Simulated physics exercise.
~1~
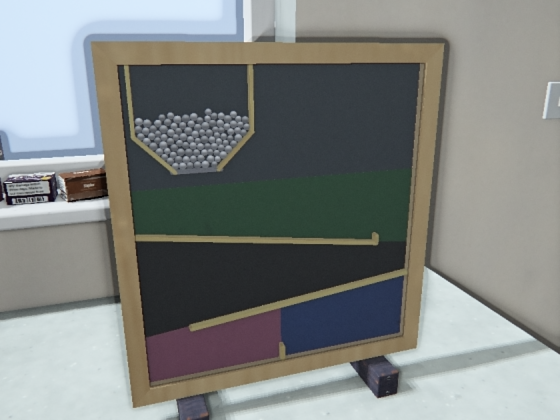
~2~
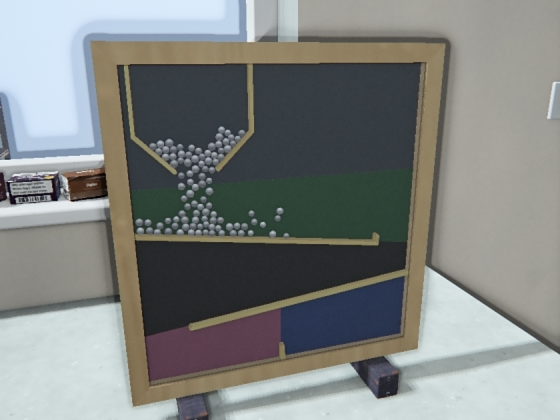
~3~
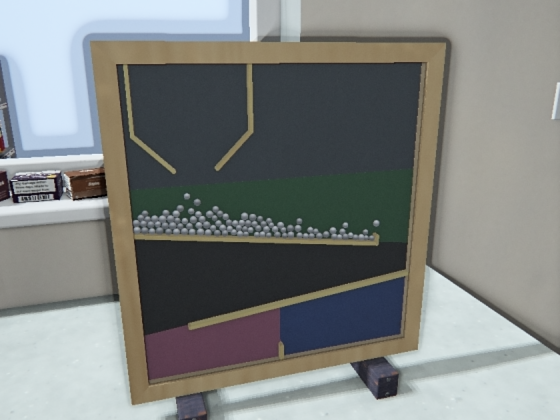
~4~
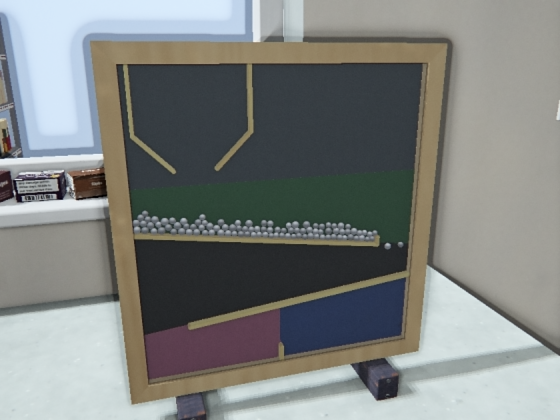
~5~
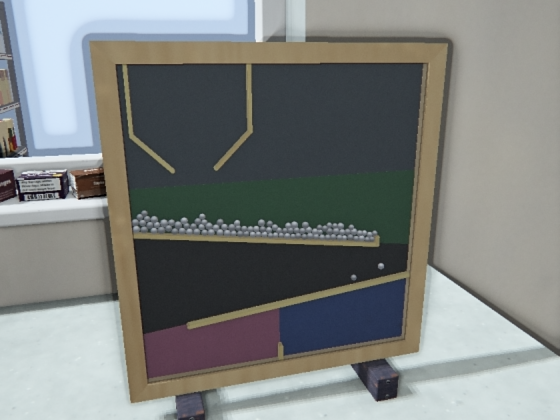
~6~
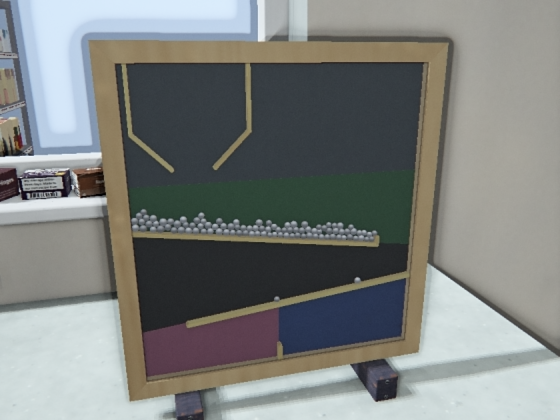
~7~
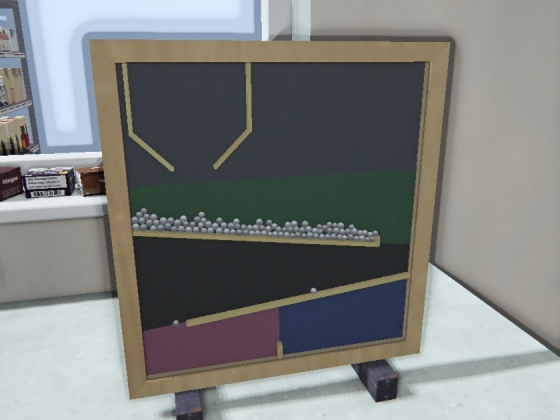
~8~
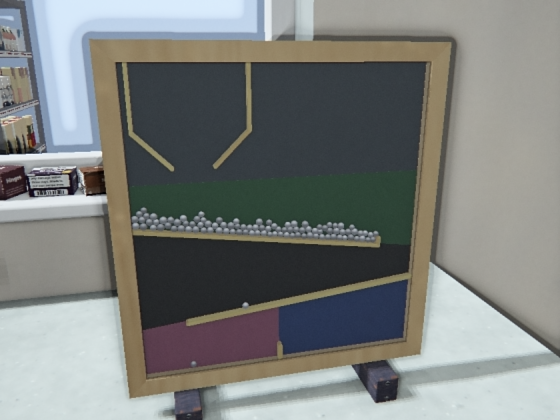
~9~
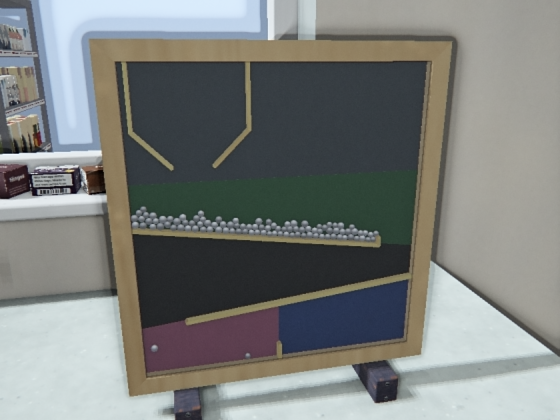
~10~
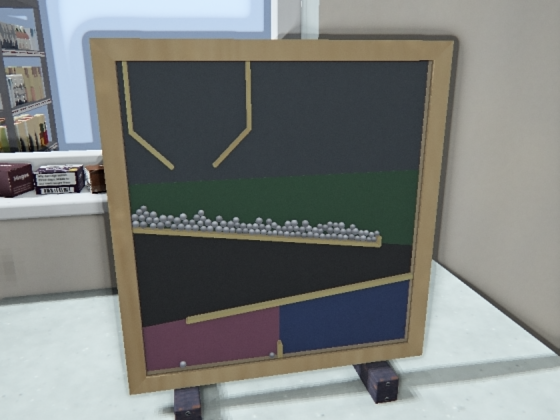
Steel balls pouring from a hopper onto a green section's ledge, a couple rolling down into pink, the rest staying heaped above.
